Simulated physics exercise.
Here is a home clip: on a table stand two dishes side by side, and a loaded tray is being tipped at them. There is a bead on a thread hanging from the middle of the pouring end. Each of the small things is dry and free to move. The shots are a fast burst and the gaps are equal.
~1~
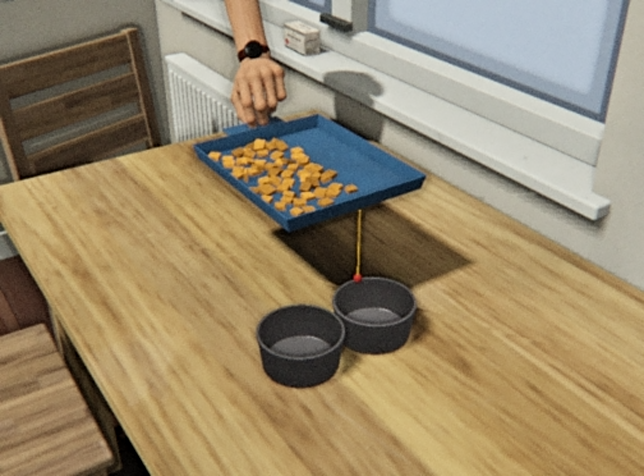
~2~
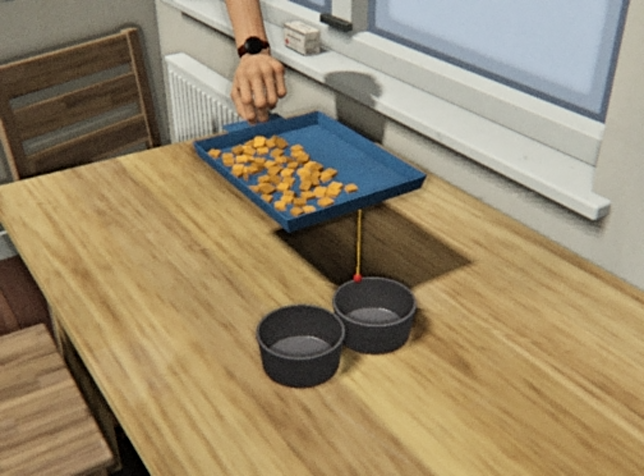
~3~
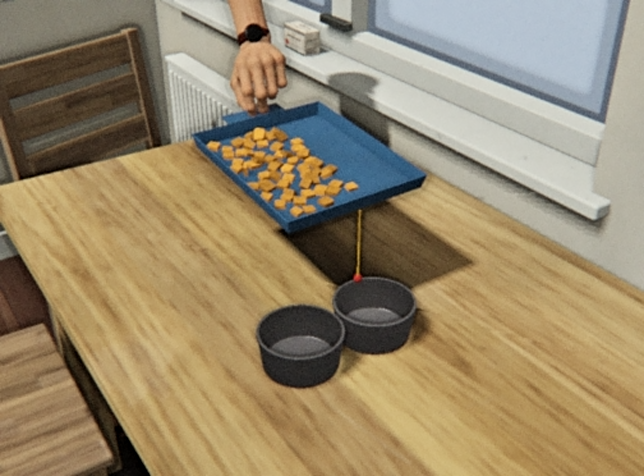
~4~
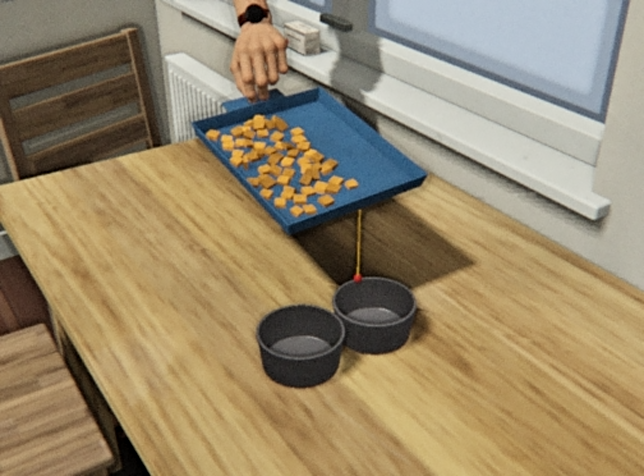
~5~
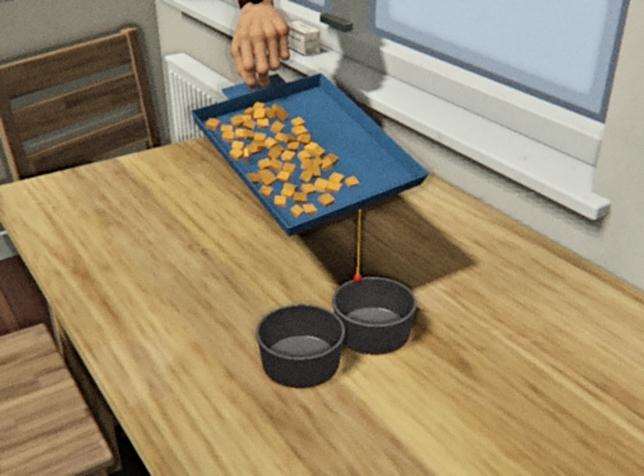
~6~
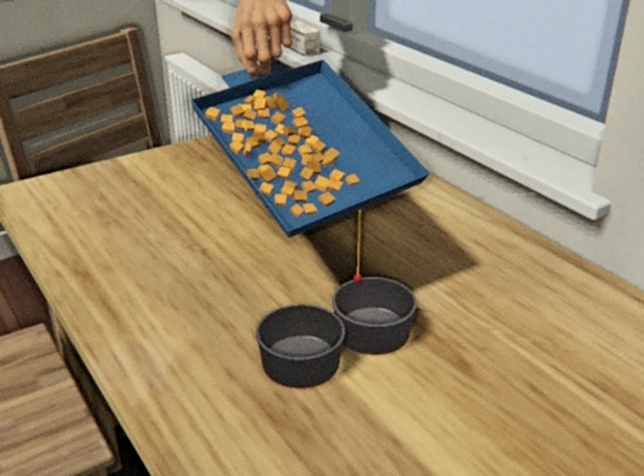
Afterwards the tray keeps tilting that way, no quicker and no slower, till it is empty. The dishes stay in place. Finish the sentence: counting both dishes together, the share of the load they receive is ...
The share is greater than half.
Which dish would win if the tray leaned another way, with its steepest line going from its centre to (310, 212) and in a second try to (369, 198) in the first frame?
Leftward dish for the first, Rightward dish for the second.
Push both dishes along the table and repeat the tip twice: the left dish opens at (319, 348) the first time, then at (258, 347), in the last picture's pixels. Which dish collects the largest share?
First try: The left-side dish; second try: The right-side dish.
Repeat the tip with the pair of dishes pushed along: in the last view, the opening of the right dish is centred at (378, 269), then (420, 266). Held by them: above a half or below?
Taking the tries in order: A minor share, followed by a minor share.
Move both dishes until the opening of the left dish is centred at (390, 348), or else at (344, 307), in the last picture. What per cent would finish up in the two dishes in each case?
First position: Some 0 %; second position: Some 50 %.
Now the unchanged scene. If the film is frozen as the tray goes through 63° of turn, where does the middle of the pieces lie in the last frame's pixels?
Somewhere about pixel (310, 191).
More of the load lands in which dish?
Winner, as observed: The left-positioned one.
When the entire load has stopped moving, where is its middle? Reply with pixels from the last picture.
Roughly at (319, 352), give or take.
Just after the last frame, tray tipped steeply; every one on the tray.
A moment on, tray tipped past a quarter turn; the larger part on the tray; about a tenth in the left dish; just a few in the right dish; about a tenth outside both.
Further on, tray tipped past a quarter turn; roughly two thirds in the left dish; roughly a quarter in the right dish; about a tenth outside both.
When it is over, tray tipped past a quarter turn; roughly two thirds in the left dish; roughly a quarter in the right dish; about a tenth outside both.
